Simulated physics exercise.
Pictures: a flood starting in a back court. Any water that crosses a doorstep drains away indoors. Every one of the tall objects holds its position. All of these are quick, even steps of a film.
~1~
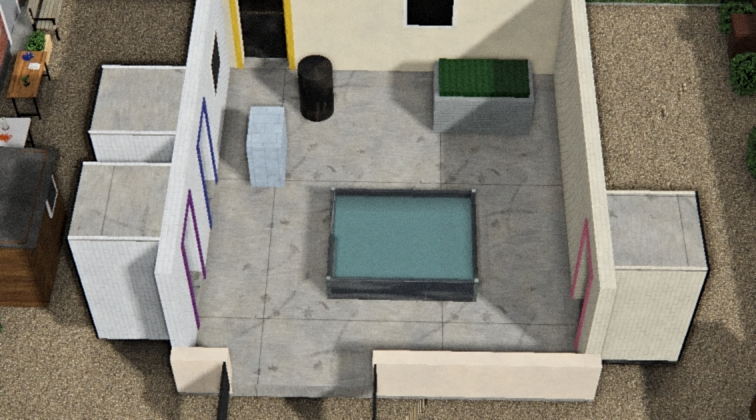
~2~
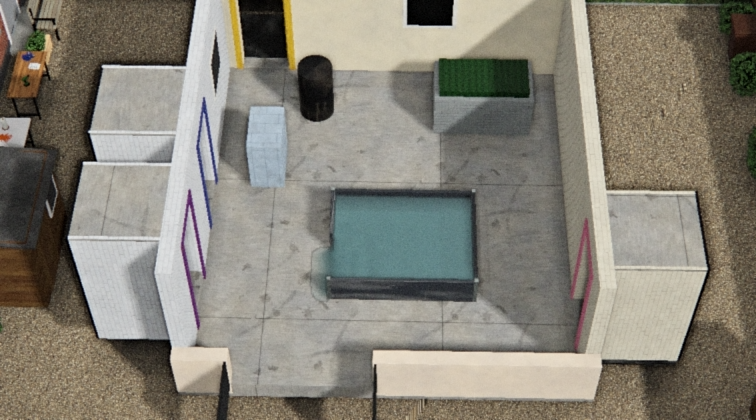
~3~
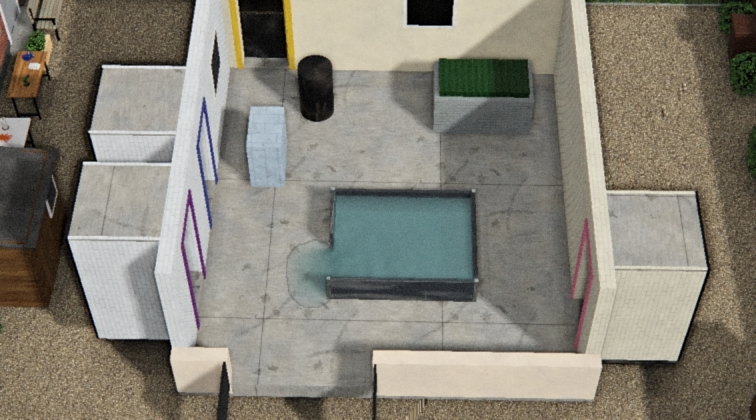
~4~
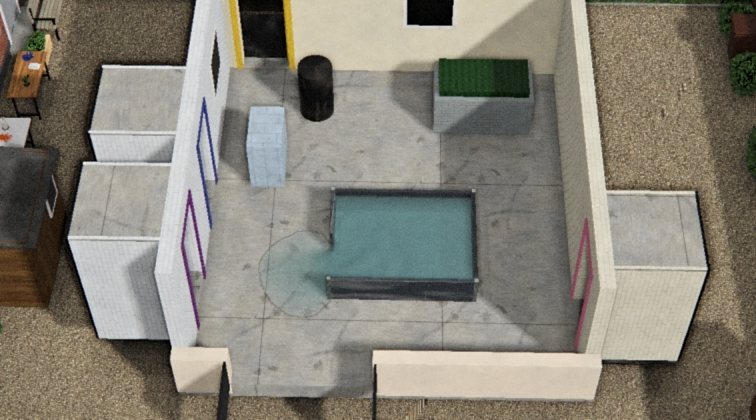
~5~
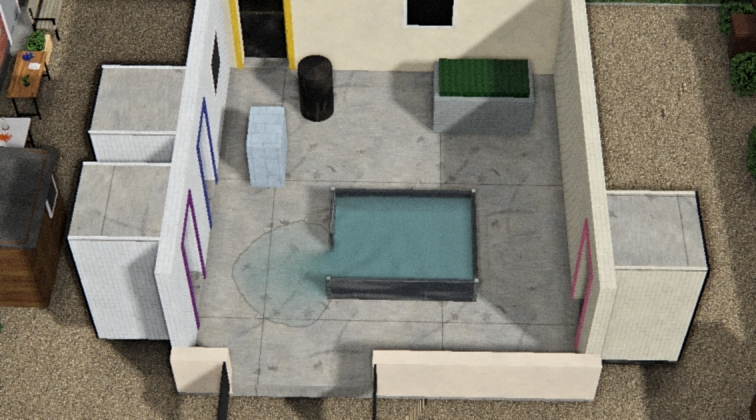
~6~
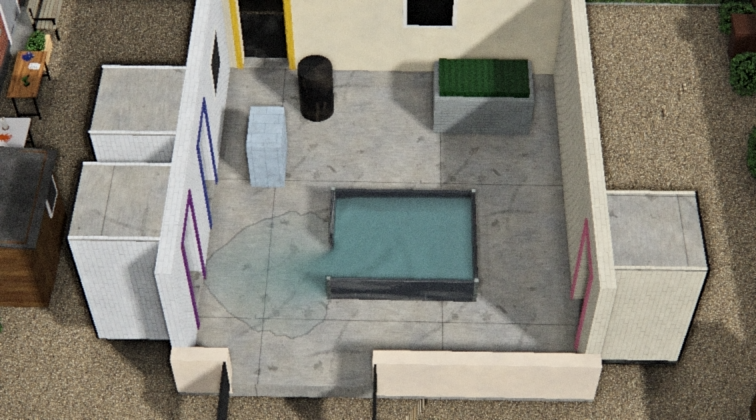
Water poured out through a gap in the left side of the open tank and spread leftward across the grey court floor in a widening, rounded puddle, while the tall objects stayed put.
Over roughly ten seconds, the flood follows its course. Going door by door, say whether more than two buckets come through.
Through the blue door, two or fewer; through the yellow door, more than two; through the pink door, two or fewer; through the purple door, two or fewer.
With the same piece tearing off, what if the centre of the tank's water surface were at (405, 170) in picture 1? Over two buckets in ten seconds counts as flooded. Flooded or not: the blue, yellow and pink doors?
Taking the doors in order, the blue door crosses the line, the yellow door crosses the line and the pink door remains below.
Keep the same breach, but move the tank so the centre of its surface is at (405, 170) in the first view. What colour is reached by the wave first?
The blue-painted one, I reckon.
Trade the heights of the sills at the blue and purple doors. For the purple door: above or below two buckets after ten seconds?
Looking at it again, the purple door breaks the threshold.
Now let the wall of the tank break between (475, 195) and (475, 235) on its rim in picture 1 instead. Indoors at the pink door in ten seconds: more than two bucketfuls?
Check on pink - it gets too much.
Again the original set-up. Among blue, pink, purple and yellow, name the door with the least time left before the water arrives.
The purple one, before the others.
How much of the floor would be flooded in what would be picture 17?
I reckon 20 per cent or so.
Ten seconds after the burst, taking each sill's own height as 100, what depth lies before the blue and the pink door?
Near 30 per cent and 120 per cent, respectively.
A moment on, water covers 15 % of the floor; the blue door wet at the sill, nothing in, the yellow door not reached, the pink door not reached, the purple door wet at the sill, nothing in.
Next, water covers 20 % of the floor; the blue door wet at the sill, nothing in, the yellow door not reached, the pink door not reached, the purple door wet at the sill, nothing in.
Then, water covers 30 % of the floor; the blue door wet at the sill, nothing in, the yellow door not reached, the pink door not reached, the purple door wet at the sill, nothing in.
Later, water covers 45 % of the floor; the blue door wet at the sill, nothing in, the yellow door over two buckets in, the pink door not reached, the purple door wet at the sill, nothing in.
In the end, water covers 70 % of the floor; the blue door wet at the sill, nothing in, the yellow door over two buckets in, the pink door under two buckets in, the purple door wet at the sill, nothing in.
